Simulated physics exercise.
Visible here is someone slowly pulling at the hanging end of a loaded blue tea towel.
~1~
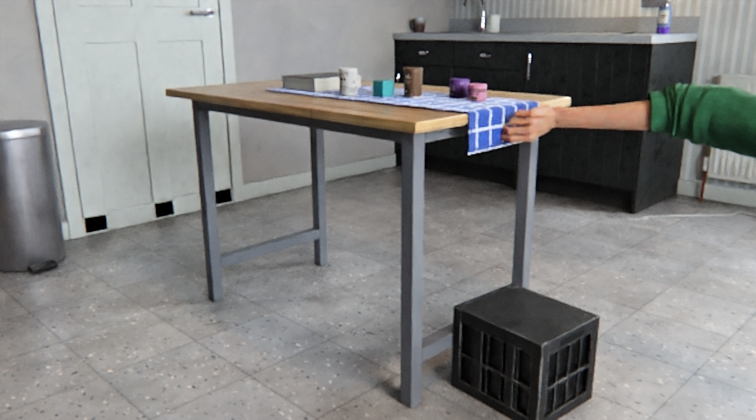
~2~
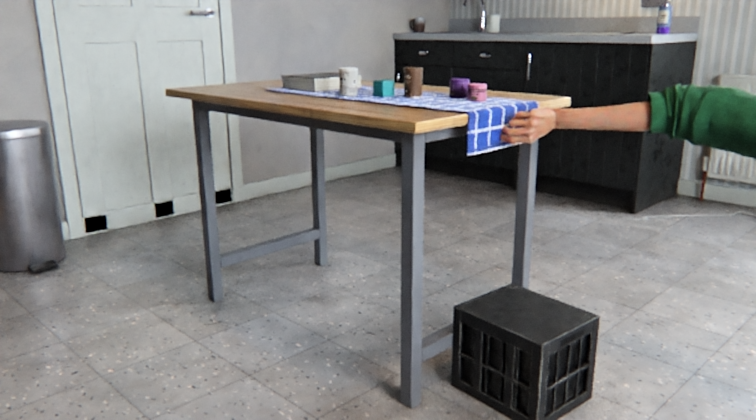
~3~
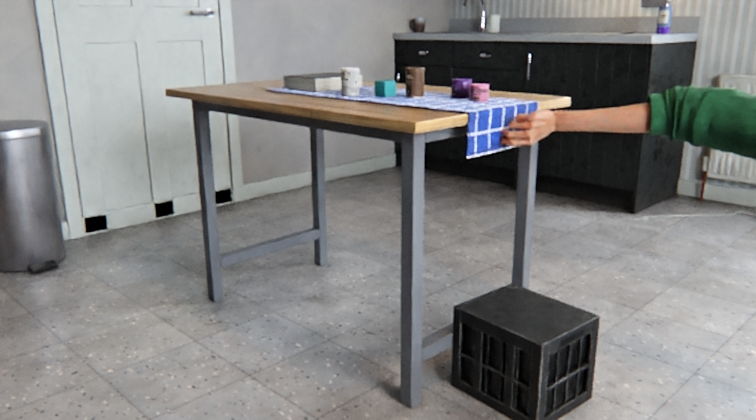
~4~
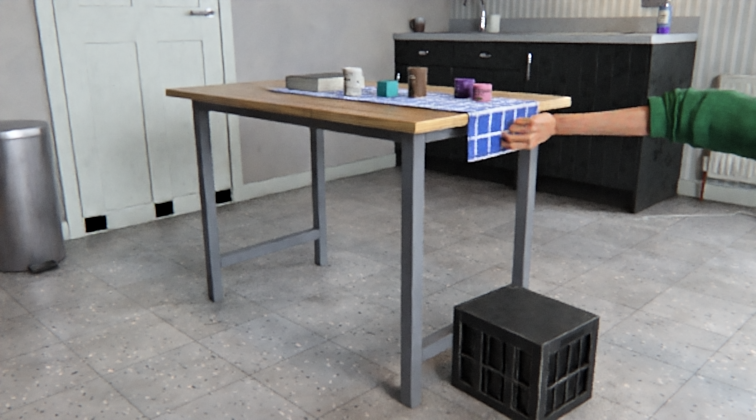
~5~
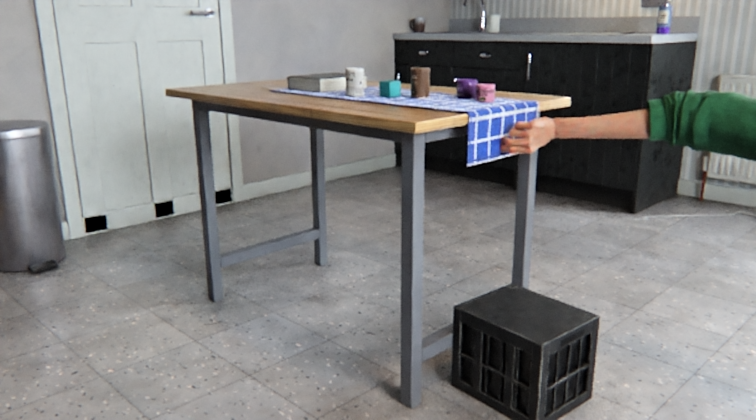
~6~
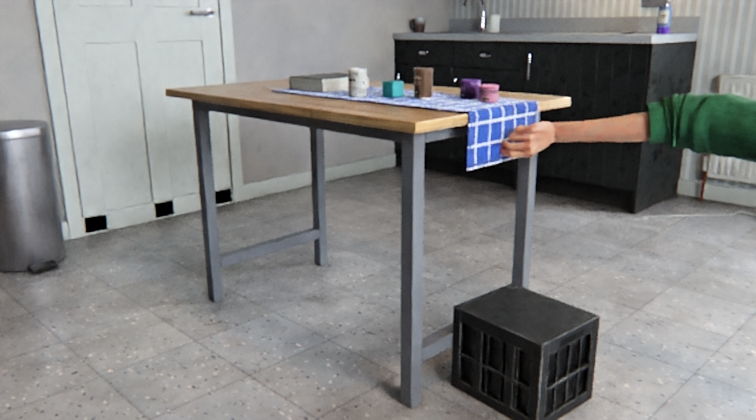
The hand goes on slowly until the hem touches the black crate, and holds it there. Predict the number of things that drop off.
The number is four.
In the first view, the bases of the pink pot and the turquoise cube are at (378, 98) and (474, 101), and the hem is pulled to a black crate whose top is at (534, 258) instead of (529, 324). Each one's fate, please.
The pink pot stays on, the turquoise cube comes down.
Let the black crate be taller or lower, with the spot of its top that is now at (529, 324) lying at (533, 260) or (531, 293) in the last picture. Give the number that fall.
First case 2, second 3.
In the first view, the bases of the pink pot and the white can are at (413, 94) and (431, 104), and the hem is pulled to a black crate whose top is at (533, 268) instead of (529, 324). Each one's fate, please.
Here's what happens: The pink pot remains aboard, the white can leaves its perch.
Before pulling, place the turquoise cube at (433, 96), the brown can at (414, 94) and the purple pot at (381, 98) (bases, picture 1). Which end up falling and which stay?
Turquoise cube lost, brown can lost, purple pot lost.
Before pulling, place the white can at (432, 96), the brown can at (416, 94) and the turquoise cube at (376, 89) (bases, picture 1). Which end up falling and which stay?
Of these three, the white can takes a tumble, the brown can takes a tumble, the turquoise cube rides it out.
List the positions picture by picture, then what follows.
In the first picture, hem (468, 155); pink pot (477, 84); purple pot (460, 79); brown can (413, 68); turquoise cube (384, 80); white can (348, 68); top of the crate (529, 324).
In the second picture, hem (467, 155); pink pot (477, 84).
In the third picture, hem (467, 158); purple pot (462, 79).
In the fourth picture, hem (468, 162); brown can (418, 68); top of the crate (529, 324).
In the fifth picture, hem (467, 166); turquoise cube (390, 81).
In the sixth picture, hem (467, 170); pink pot (489, 85); purple pot (471, 80); brown can (424, 68); turquoise cube (393, 81); white can (357, 69).
A little later, hem near (502, 252); pink pot and purple pot gone.
Next, hem on the crate; pink pot, purple pot and brown can gone.
When it is over, hem on the crate; pink pot, purple pot, brown can and turquoise cube gone. It carries off four.
